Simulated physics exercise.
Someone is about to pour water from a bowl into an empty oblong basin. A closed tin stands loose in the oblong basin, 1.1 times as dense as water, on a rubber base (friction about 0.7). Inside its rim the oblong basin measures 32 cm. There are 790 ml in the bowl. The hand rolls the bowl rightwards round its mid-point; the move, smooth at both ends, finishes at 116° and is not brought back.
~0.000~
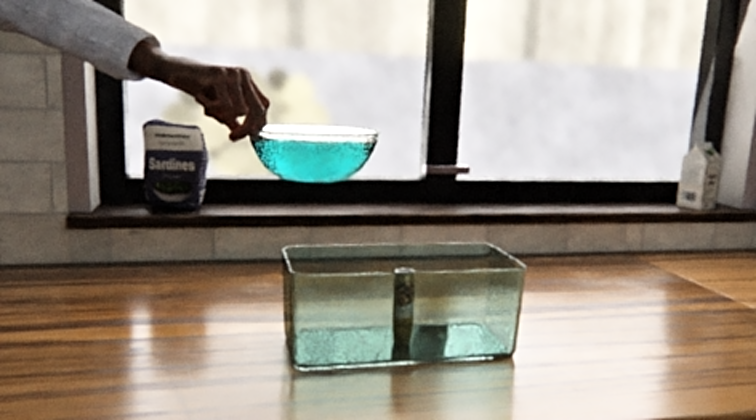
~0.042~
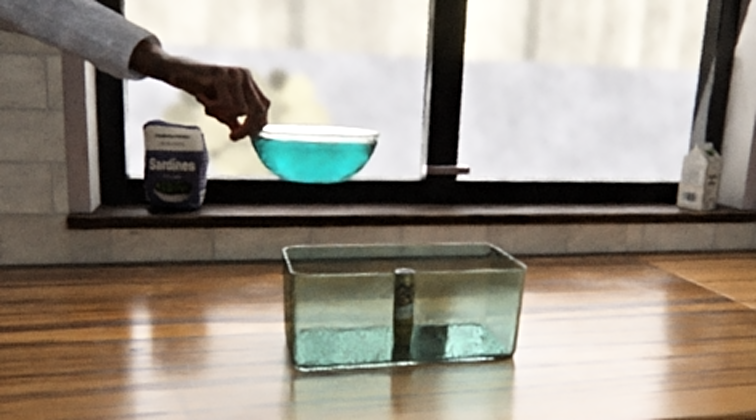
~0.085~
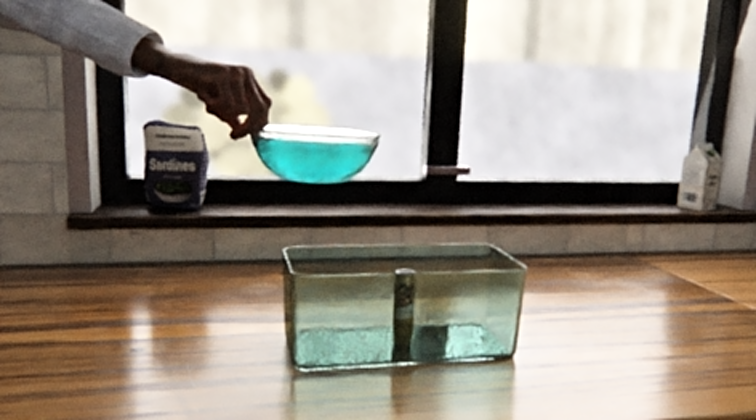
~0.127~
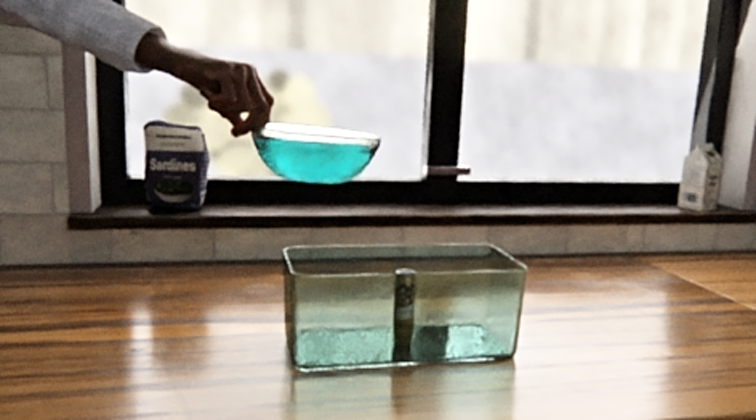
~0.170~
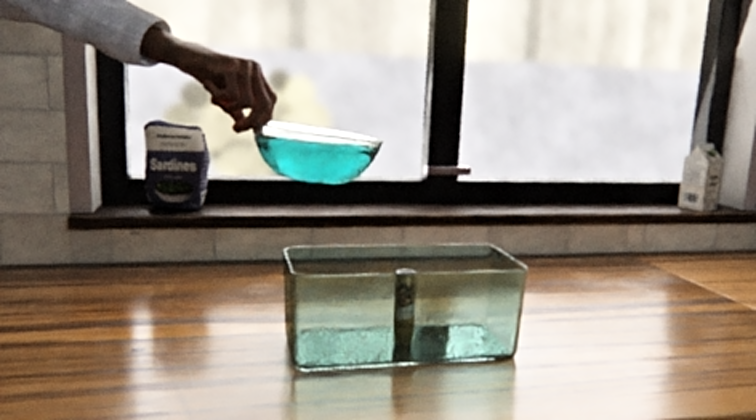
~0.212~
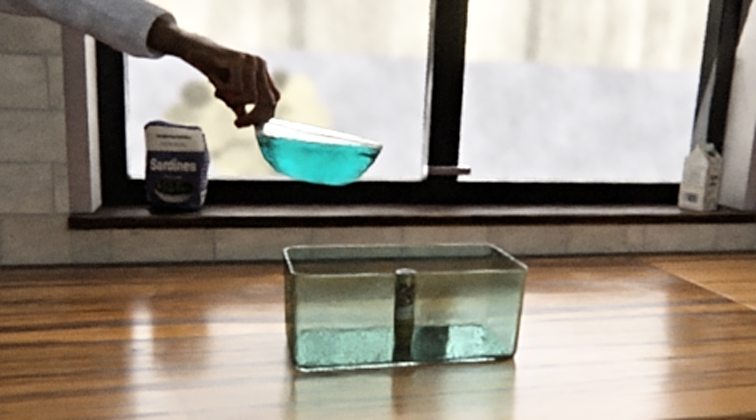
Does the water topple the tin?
It remains upright.
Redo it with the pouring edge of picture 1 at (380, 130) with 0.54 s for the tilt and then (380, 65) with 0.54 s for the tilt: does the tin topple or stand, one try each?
First it falls; then it keeps standing.
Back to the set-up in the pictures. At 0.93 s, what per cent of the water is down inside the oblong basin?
About 98 per cent.
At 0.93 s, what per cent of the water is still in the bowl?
About 0 per cent.
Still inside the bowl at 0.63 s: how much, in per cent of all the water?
Near 24 in a hundred.
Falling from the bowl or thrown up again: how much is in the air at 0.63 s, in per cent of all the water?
Some 42 per cent.
By 0.63 s the tilt is 71° and 25 per cent is still to pour; the tin stands where it began.
By 0.93 s the tilt is 110° and 0 per cent is still to pour; the tin stands where it began.
By 1.25 s the tilt is 116° and 0 per cent is still to pour; the tin stands where it began.
By 1.60 s the tilt is 116° and 0 per cent is still to pour; the tin stands where it began.
At rest the tin stands where it began.
